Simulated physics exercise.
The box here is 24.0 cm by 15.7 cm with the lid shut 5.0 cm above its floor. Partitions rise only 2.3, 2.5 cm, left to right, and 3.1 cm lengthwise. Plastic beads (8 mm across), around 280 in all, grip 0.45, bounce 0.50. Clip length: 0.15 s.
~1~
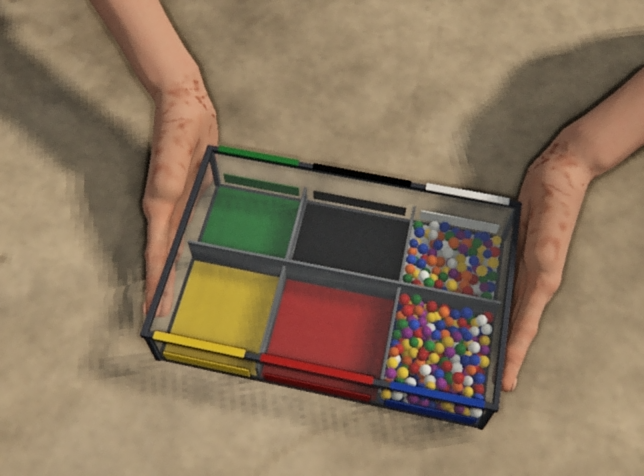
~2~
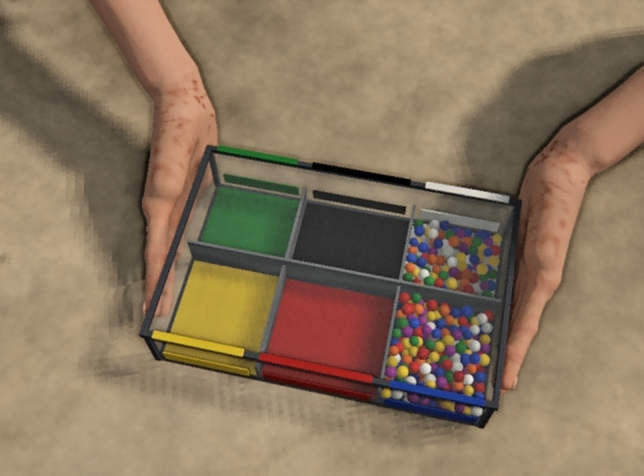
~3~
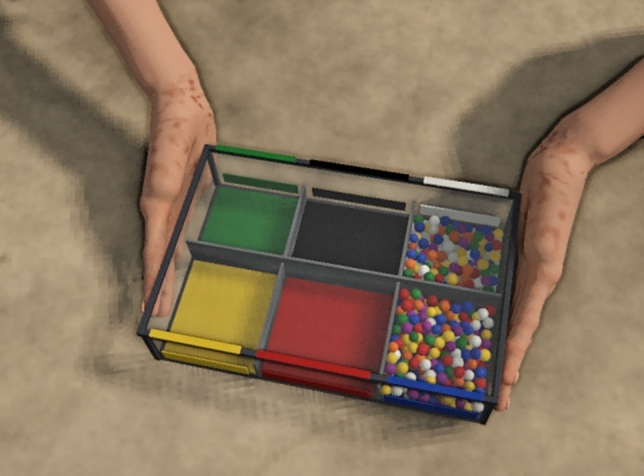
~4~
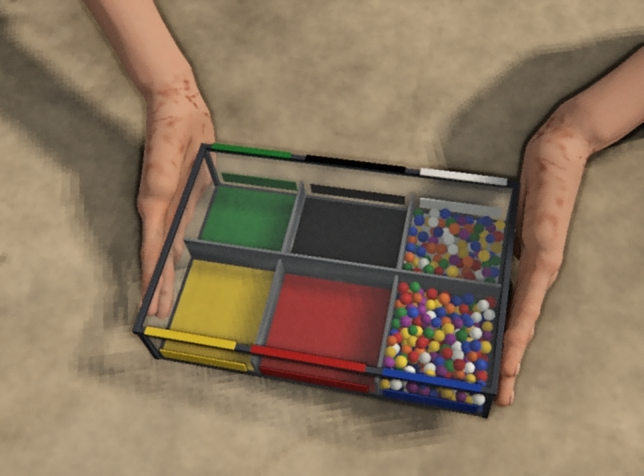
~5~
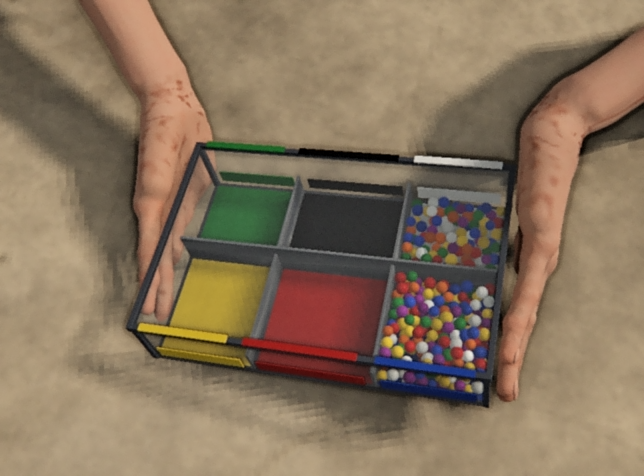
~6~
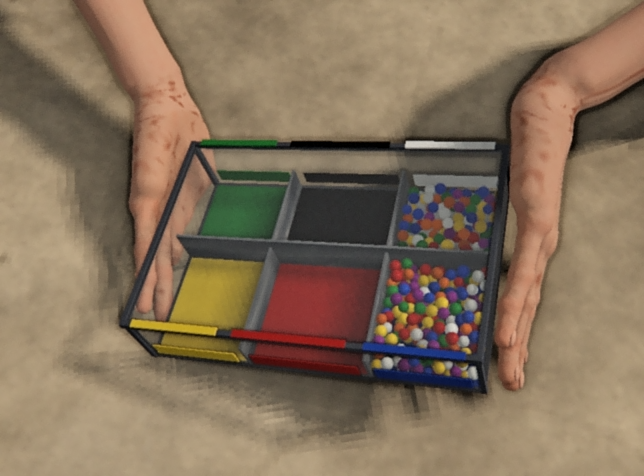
The footage shows two hands holding a clear-lidded box with green, black, white, yellow, red and blue sections, gradually tilting it while multicoloured beads stay in the two right-hand compartments, blue and white, and the other four remain empty.
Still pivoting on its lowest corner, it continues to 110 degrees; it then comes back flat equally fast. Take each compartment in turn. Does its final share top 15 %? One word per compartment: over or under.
Red under, blue under, green over, yellow over, white under, black under.
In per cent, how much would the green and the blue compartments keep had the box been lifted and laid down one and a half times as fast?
The green compartment would end with 50 per cent and the blue compartment with 0 per cent.
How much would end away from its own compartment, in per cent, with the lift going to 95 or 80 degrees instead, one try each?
Try one gives around 100 %, try two around 80 %.
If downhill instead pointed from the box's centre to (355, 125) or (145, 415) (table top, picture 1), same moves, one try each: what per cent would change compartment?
Roughly 60 per cent on the first try and 80 per cent on the second.
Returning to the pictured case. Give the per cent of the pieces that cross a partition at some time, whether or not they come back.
100 %, roughly.
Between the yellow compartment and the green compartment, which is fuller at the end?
The green compartment ends up with more.
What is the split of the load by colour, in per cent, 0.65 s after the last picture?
Red 25 %, blue 20 %, green 10 %, yellow 10 %, white 15 %, black 20 %.
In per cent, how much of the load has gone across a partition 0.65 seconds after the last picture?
At that time I'd say around 65 per cent.
Then, 0.65 s after the last picture, tilt 110 degrees; red 25 %, blue 20 %, green 10 %, yellow 10 %, white 15 %, black 20 %.
Then, 1.07 s after the last picture, tilt 49 degrees; green 55 %, yellow 40 %.
Then, 1.58 s after the last picture, tilt 0 degrees; green 55 %, yellow 40 %.
In the end, red 0 %, blue 0 %, green 55 %, yellow 40 %, white 0 %, black 0 %.
